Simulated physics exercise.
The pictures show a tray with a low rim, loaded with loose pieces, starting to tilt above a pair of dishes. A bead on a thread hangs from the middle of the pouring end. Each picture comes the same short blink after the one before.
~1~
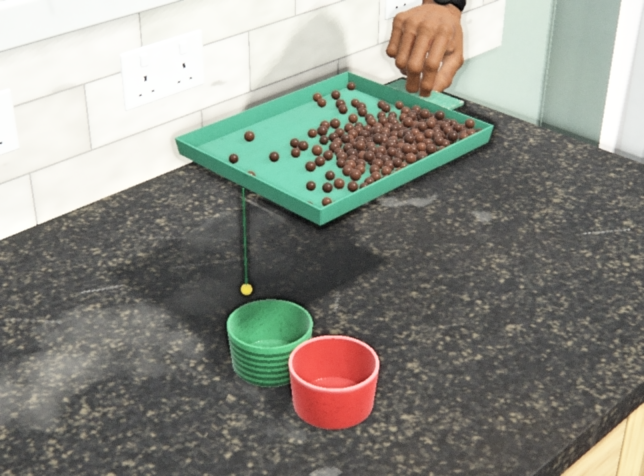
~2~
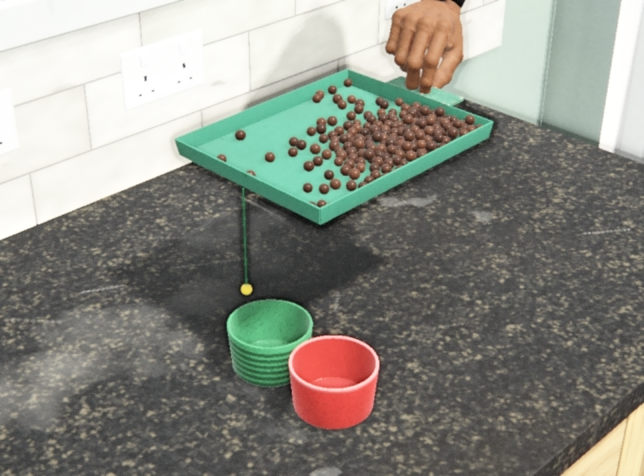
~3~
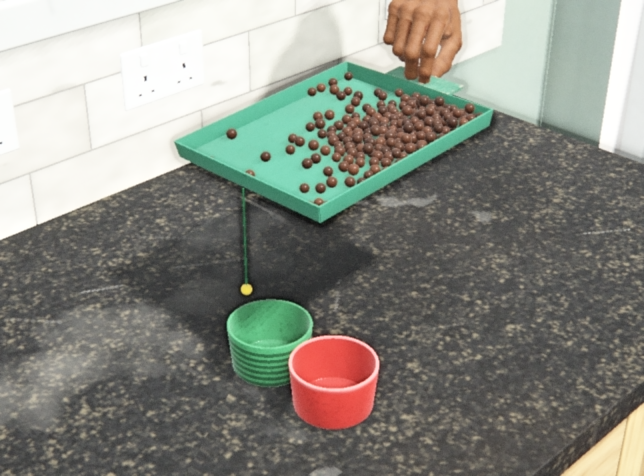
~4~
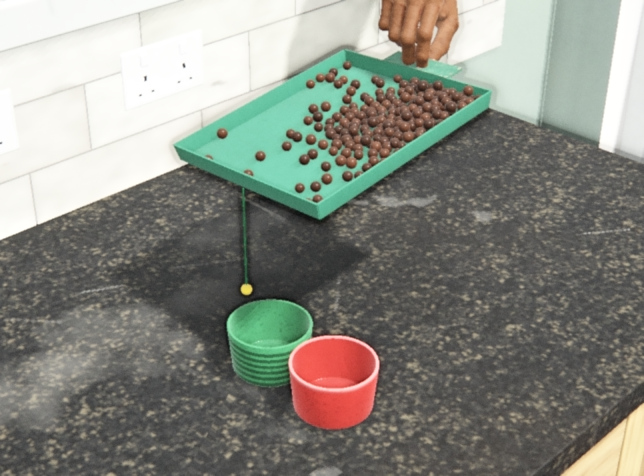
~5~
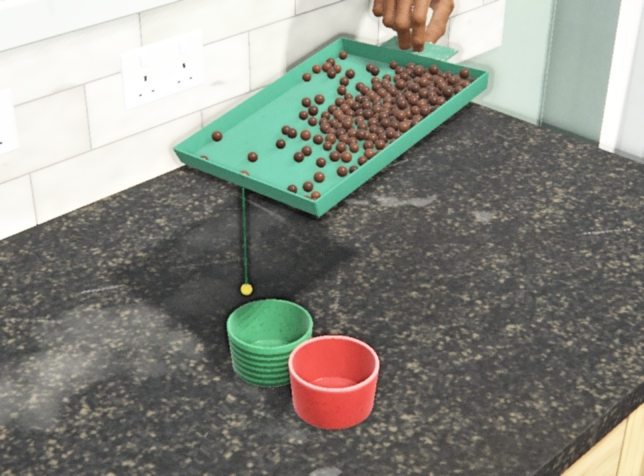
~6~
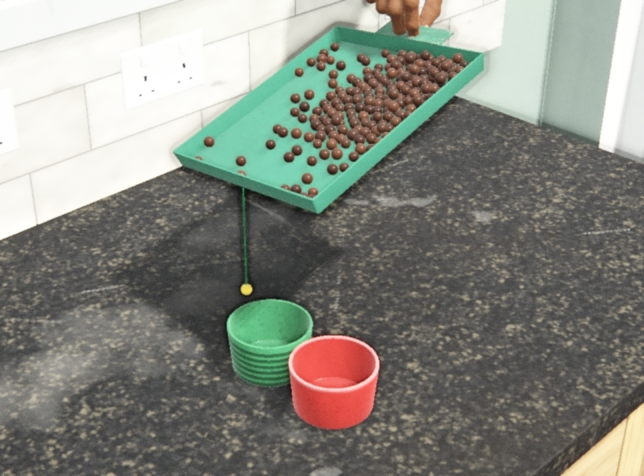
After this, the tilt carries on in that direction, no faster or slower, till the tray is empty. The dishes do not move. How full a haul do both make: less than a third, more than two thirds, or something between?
Caught overall: Less than a third.
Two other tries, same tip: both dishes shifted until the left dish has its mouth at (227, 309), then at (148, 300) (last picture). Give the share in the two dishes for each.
Near 10 % and 30 %.
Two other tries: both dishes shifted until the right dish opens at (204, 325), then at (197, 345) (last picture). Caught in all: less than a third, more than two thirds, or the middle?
In turn: Between a third and two thirds; under a third.
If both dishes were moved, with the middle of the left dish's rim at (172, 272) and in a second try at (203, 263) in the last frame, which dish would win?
At the first place the left dish, at the second the left-hand dish.
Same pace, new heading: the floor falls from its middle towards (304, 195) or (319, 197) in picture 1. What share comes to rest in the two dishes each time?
Roughly 60 per cent, and 70 per cent.
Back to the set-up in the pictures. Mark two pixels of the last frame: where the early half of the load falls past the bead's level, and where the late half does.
At about (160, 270), then at (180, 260).
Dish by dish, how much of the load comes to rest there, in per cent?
About: Left dish 0, right dish 0 per cent.
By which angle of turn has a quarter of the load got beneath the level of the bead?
At some 70 degrees.
Soon, tray tipped steeply; most on the tray; a small part outside both; about a quarter in the air.
A while on, tray tipped right over; about a quarter on the tray; about two thirds outside both; about a quarter in the air.
Towards the end, tray tipped past a quarter turn; all outside both.
Finally, tray tipped past a quarter turn; none in the right dish; none in the left dish; all outside both.
